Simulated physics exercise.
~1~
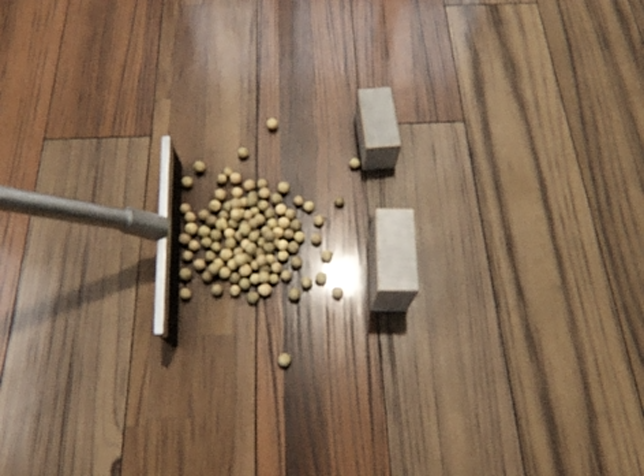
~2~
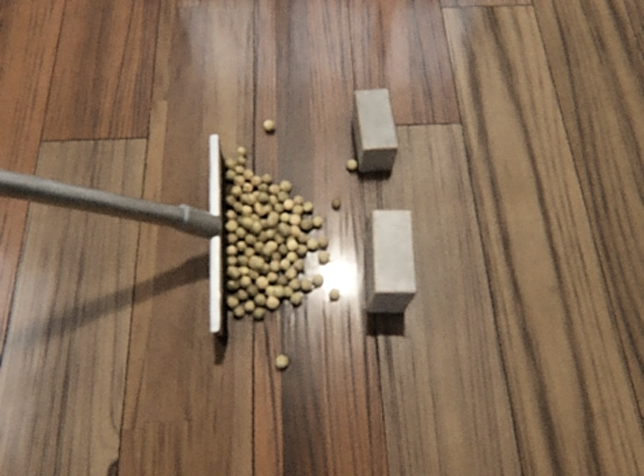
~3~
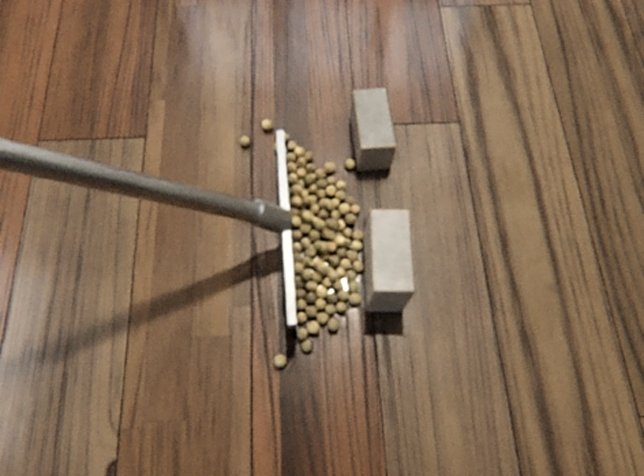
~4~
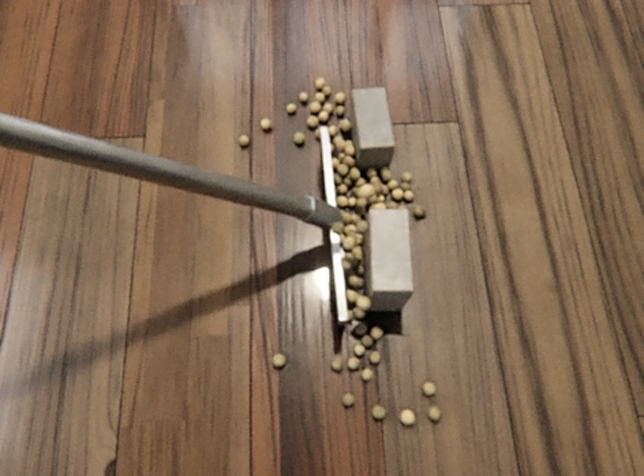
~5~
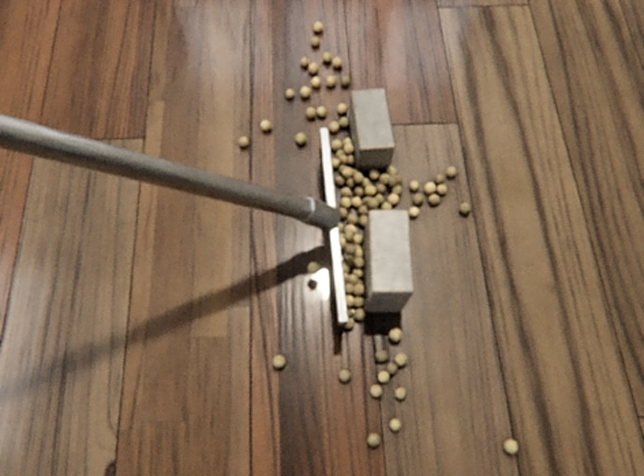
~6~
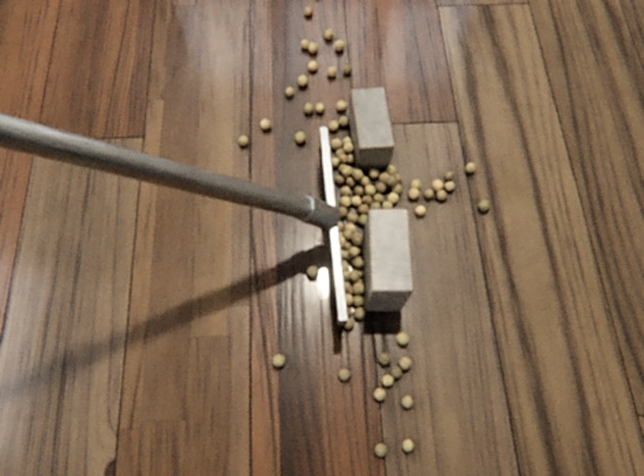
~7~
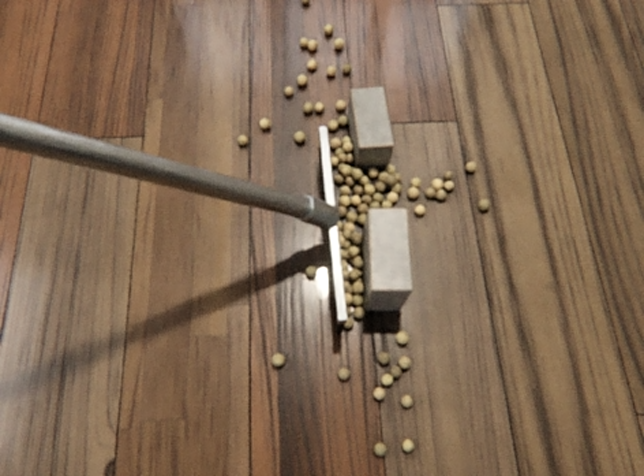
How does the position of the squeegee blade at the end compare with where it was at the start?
At the start the blade stands well to the left of the two blocks, with the loose pile between them. By the end it is farther right and rests close to the blocks.
